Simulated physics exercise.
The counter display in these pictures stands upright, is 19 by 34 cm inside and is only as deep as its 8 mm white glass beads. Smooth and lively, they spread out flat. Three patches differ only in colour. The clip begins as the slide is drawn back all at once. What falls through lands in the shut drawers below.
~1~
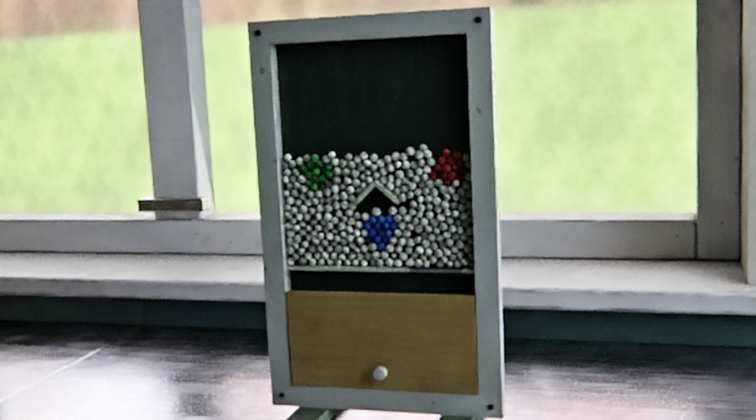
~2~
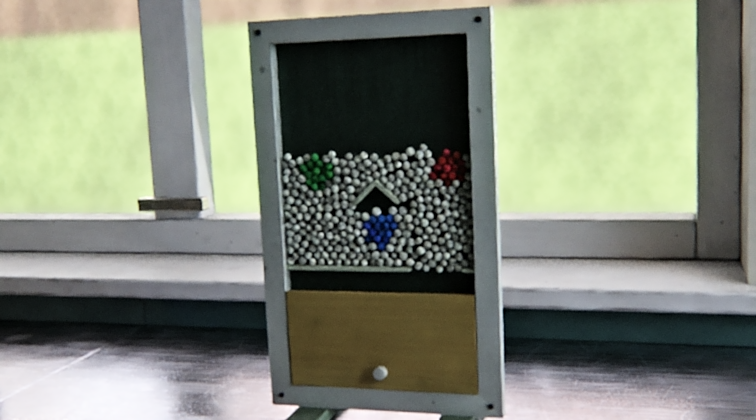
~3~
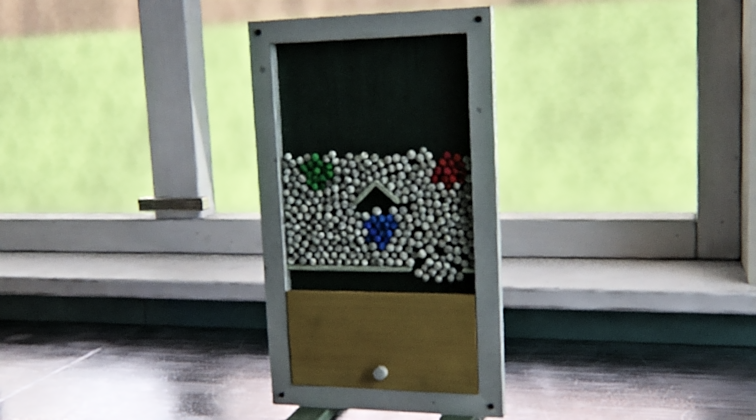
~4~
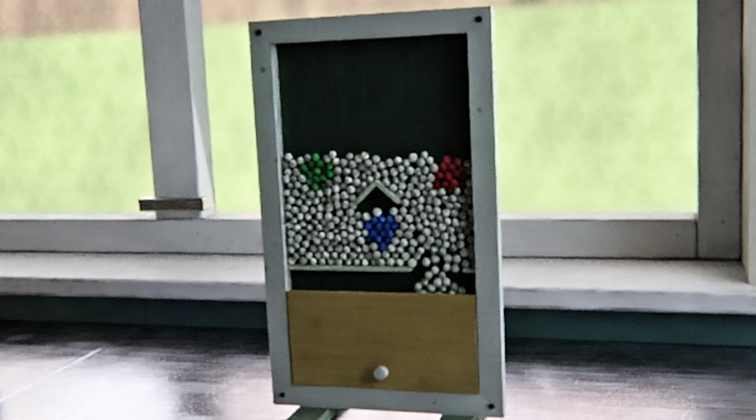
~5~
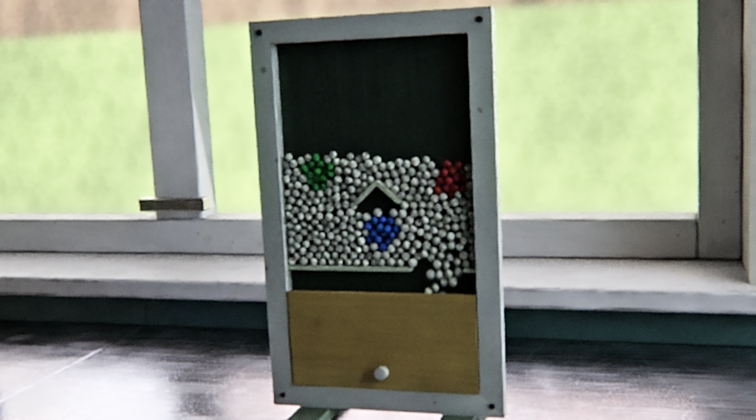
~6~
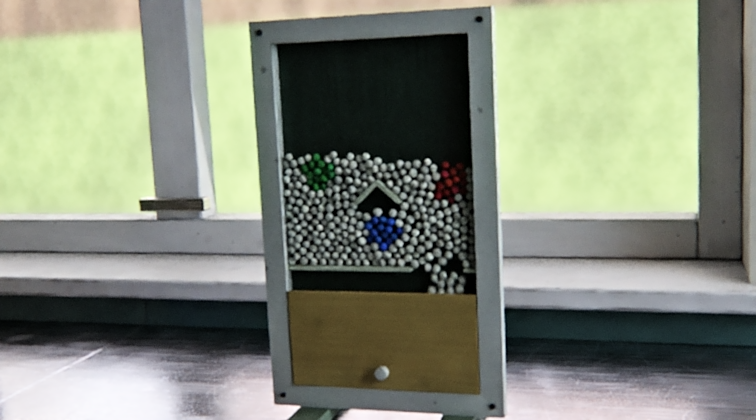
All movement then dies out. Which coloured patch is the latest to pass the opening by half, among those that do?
Answer: Green.
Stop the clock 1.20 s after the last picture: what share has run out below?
Roughly 75 per cent.
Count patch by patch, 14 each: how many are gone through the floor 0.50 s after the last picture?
Green 0, red 14, blue 4.
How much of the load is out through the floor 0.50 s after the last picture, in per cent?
About 50 per cent.
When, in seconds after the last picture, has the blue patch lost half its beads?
Near 0.6 s.
Then, 0.15 s after the last picture, 20 % are out; out of 14, green 0, red 0, blue 0.
Then, 0.50 s after the last picture, 50 % are out; out of 14, green 0, red 14, blue 5.
Then, 1.20 s after the last picture, 75 % are out; out of 14, green 2, red 14, blue 14.
All still 2.5 s after it, 80 % are out; out of 14, green 13, red 14, blue 14; half out at green 1.62 s, red 0.33 s, blue 0.55 s.
